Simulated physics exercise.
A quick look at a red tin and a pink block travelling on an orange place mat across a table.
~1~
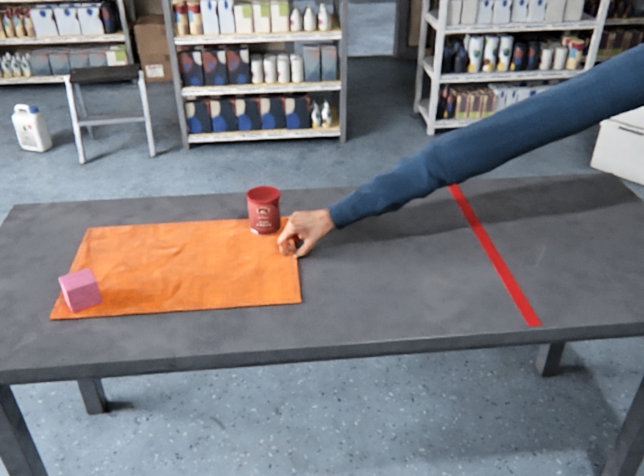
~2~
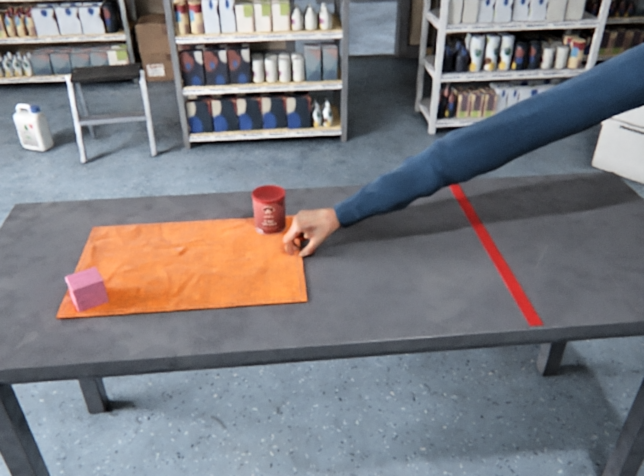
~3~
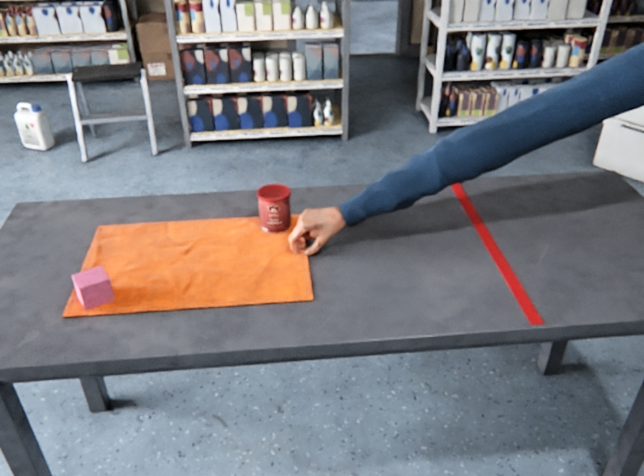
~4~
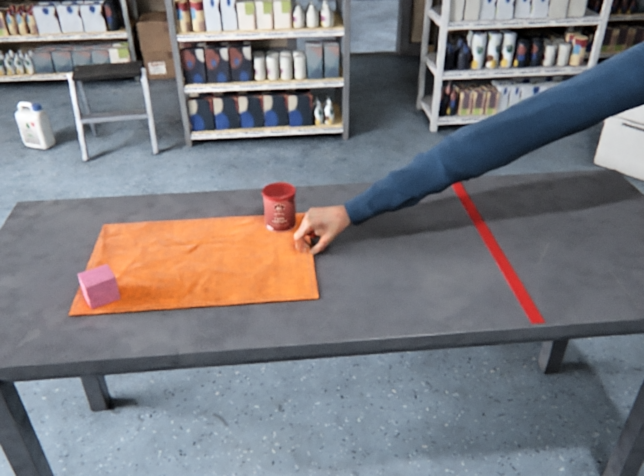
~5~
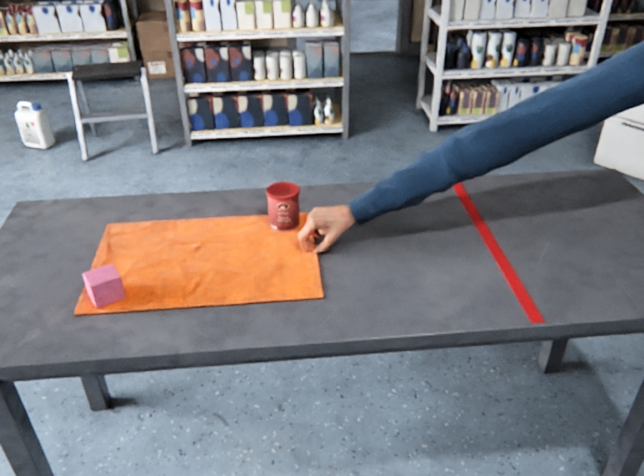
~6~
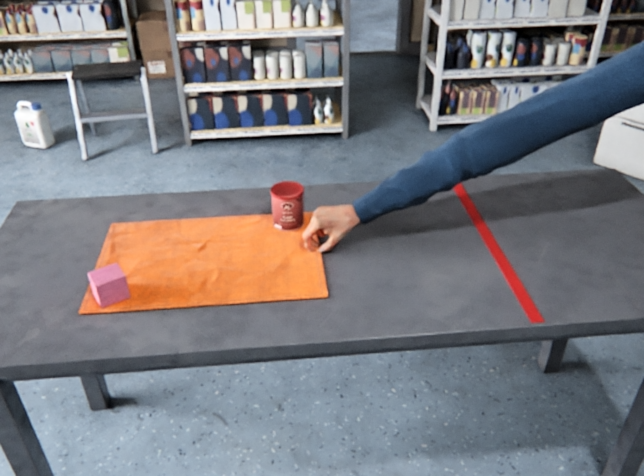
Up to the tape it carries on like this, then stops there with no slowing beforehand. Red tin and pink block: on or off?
Red tin - on; pink block - on.
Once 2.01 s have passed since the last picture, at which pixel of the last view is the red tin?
By that time: (448, 197).
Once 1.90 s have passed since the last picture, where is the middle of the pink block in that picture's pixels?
It should be at about (298, 273).
Then, 1.90 s later than the last view, hem at the tape; red tin on the cloth near (445, 197); pink block on the cloth near (298, 273).
Then, 2.01 s later than the last view, hem at the tape; red tin on the cloth near (447, 197); pink block on the cloth near (301, 272).
Finally, hem at the tape; red tin on the cloth near (447, 197); pink block on the cloth near (301, 272). The red tin keeps its seat and the pink block stays on the cloth.
